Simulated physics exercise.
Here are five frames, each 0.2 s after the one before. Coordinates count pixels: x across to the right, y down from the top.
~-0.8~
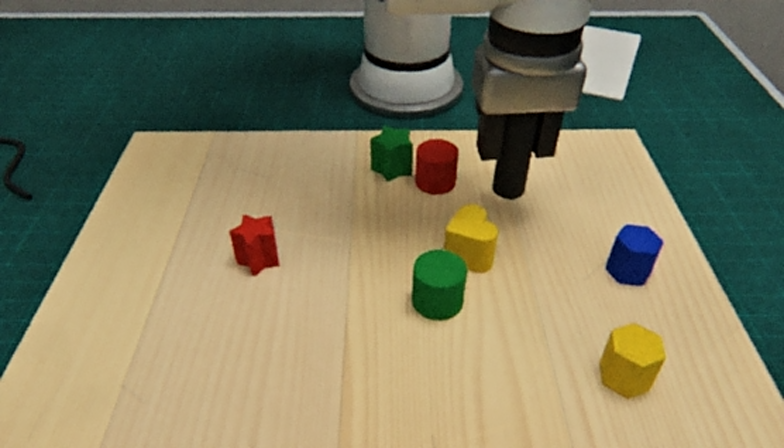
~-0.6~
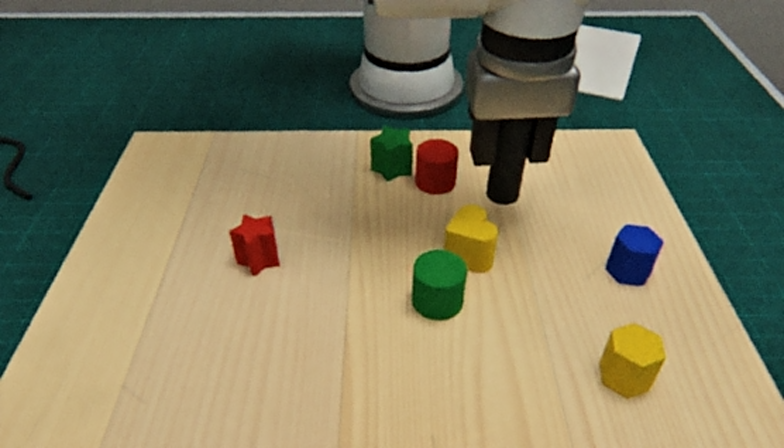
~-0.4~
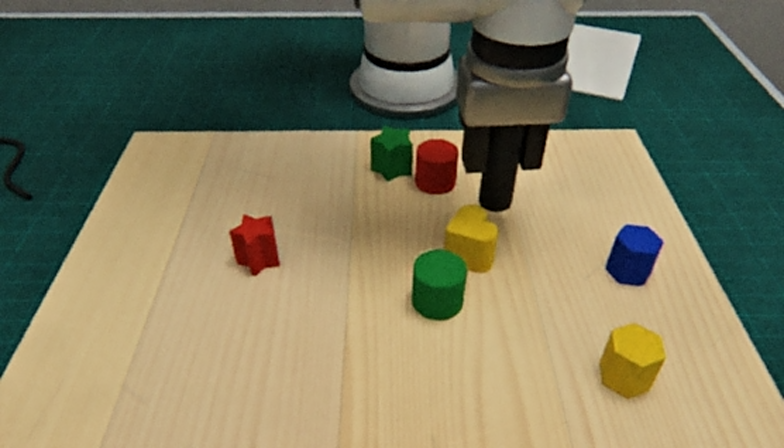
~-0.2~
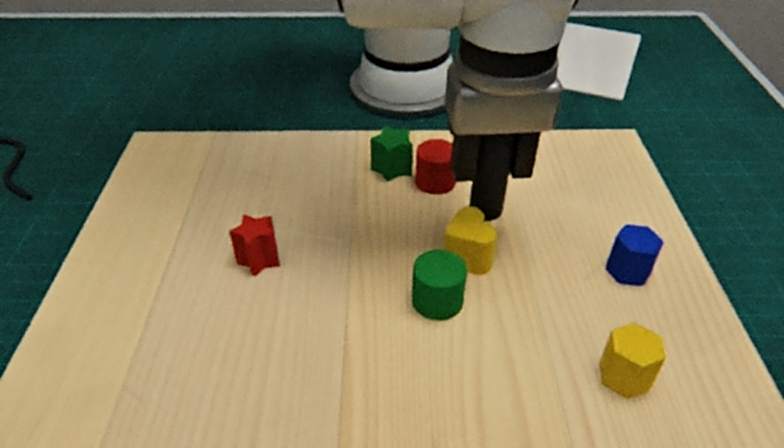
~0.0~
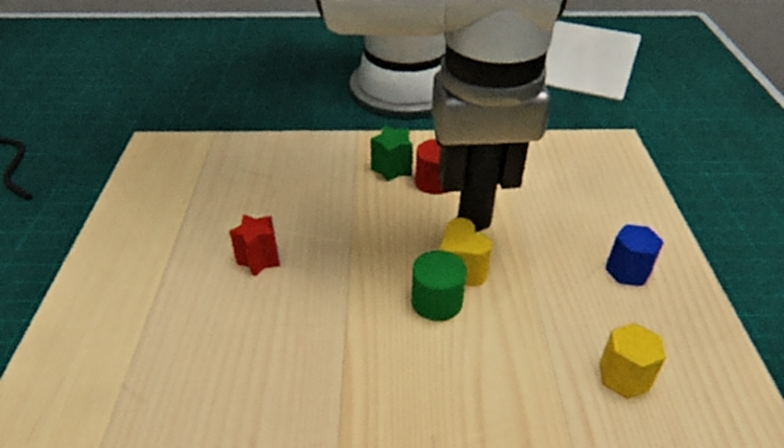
A robot arm lowered its black rod forward and to the left across a wooden board of colored blocks, then nudged the yellow heart-shaped block slightly toward the green cylinder.
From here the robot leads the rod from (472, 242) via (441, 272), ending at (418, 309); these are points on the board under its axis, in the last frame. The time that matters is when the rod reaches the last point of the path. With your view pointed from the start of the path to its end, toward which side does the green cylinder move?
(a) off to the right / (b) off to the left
My pick is b.
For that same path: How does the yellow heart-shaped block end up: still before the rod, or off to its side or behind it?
At that point it is up front.
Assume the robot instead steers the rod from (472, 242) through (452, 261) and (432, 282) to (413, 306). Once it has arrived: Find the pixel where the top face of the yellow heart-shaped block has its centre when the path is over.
Located at (402, 308).
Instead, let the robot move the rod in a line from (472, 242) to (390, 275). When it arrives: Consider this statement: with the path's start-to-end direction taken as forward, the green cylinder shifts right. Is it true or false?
The claim does not hold.
The first path, step by step. Halfway along, rod at (442, 250); green cylinder at (412, 306); yellow heart-shaped block at (424, 269).
At the end, rod at (419, 287); red cylinder still; green cylinder at (394, 354); yellow heart-shaped block at (402, 311).
